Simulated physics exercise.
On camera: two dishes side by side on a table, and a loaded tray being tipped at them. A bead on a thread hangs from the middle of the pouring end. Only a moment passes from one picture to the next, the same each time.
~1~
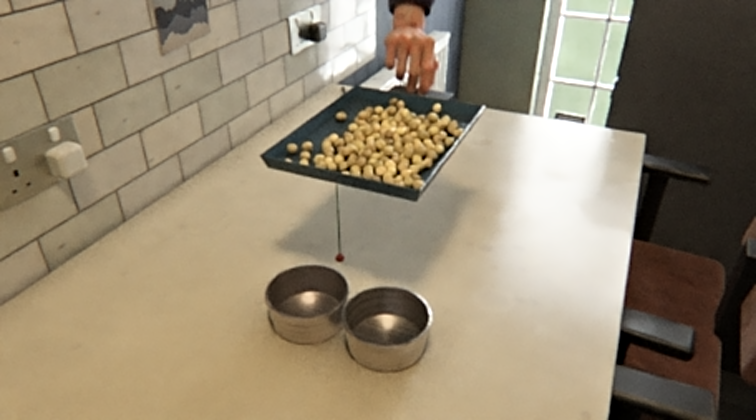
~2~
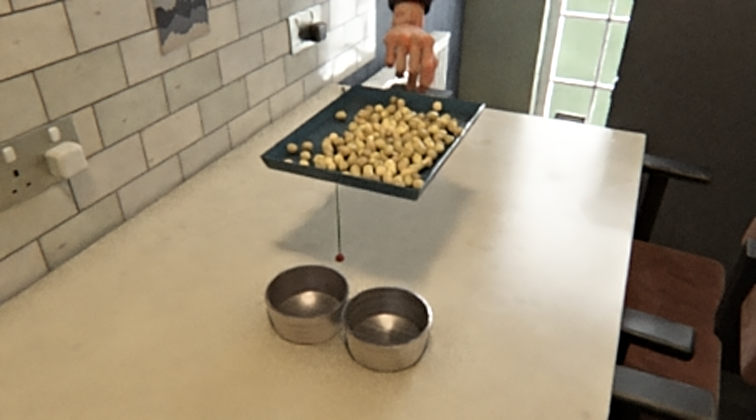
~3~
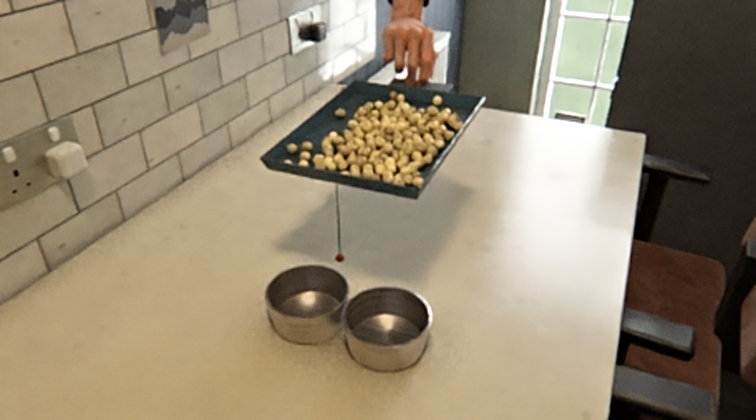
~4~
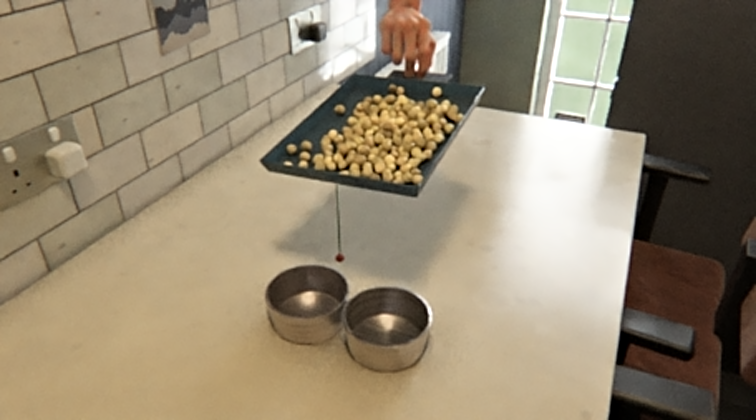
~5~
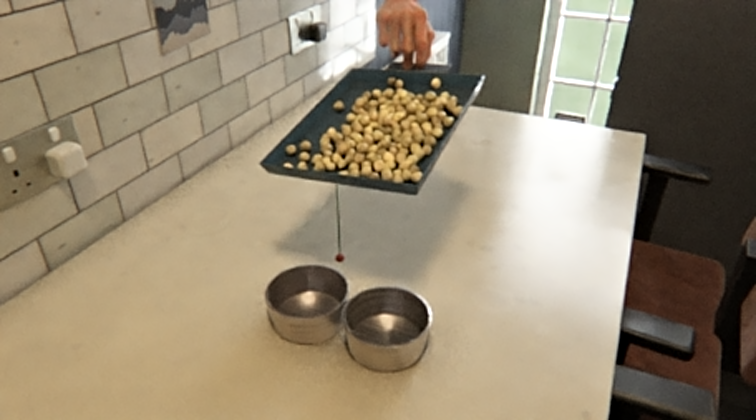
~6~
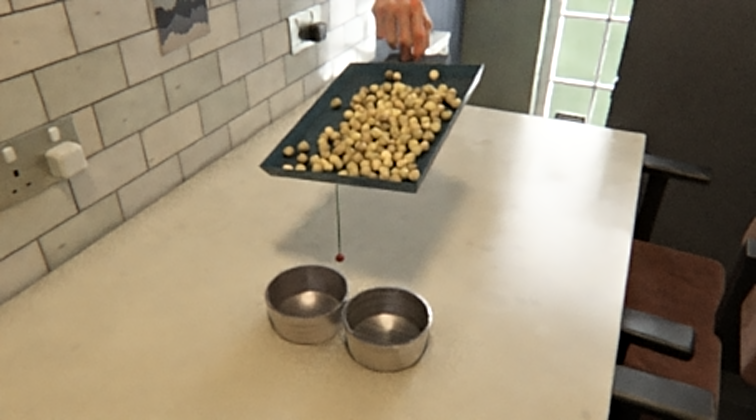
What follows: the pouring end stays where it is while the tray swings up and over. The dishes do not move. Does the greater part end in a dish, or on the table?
They take less than half between them.
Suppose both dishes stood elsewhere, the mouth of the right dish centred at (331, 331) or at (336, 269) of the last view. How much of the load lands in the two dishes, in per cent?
First some 10, then 60 per cent.
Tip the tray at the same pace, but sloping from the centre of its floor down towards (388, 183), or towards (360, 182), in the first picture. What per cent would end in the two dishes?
Near 70 % and 80 %.
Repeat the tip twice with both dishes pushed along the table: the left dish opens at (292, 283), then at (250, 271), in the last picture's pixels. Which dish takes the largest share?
The first try: The left dish. The second: The dish on the left.
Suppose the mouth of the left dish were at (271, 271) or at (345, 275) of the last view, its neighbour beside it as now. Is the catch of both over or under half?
The first try: Most of it. The second: Below a half.
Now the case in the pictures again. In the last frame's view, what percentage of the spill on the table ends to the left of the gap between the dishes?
Some 90 per cent.
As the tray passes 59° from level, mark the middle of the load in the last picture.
Around (325, 131).
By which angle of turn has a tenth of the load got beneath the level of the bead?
Near 75 degrees.
Shortly afterwards, tray tipped steeply; all but a few on the tray; only a few outside both; a little in the air.
Next, tray tipped right over; only a few on the tray; near a quarter in the left dish; near two thirds outside both; a little in the air.
Some moments later, tray tipped past a quarter turn; near a quarter in the left dish; the bulk outside both.
In the end, tray tipped past a quarter turn; none at all in the right dish; near a quarter in the left dish; the bulk outside both.
